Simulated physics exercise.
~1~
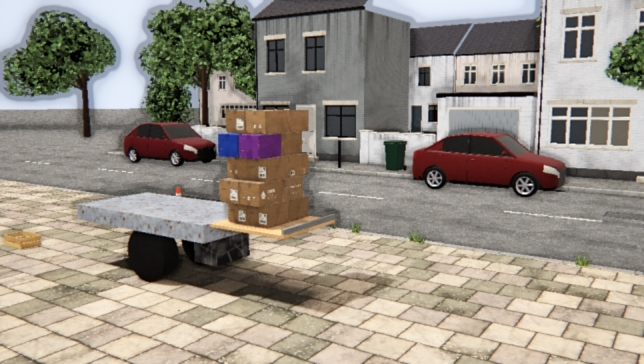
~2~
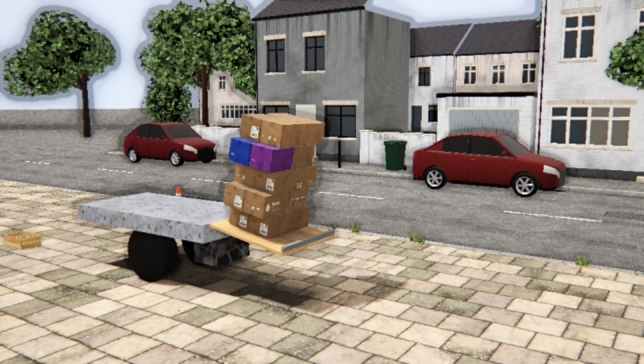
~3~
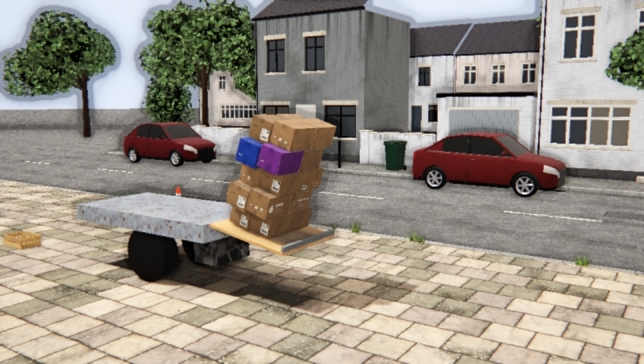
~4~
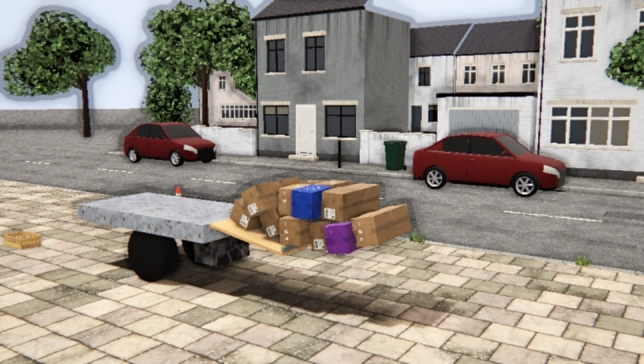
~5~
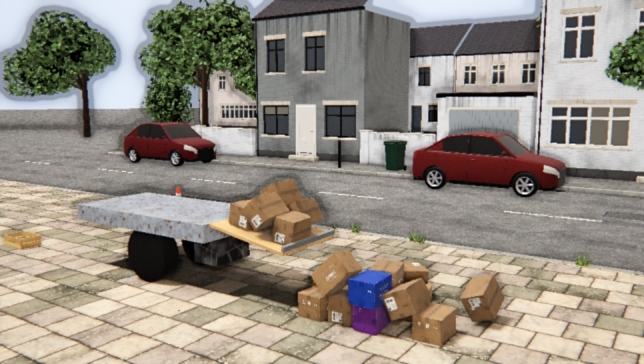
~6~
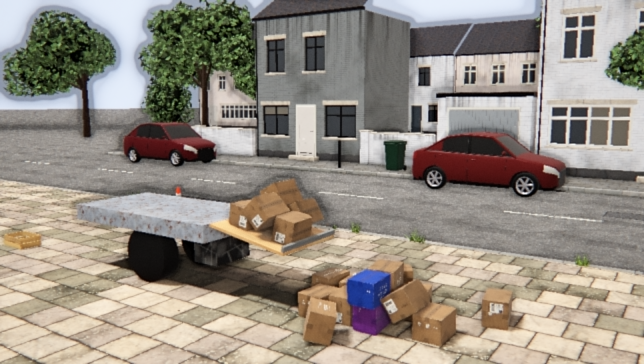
Roadside paving with a stack of taped cartons tilting on a flatbed's flap, toppling right and mostly spilling onto the ground.
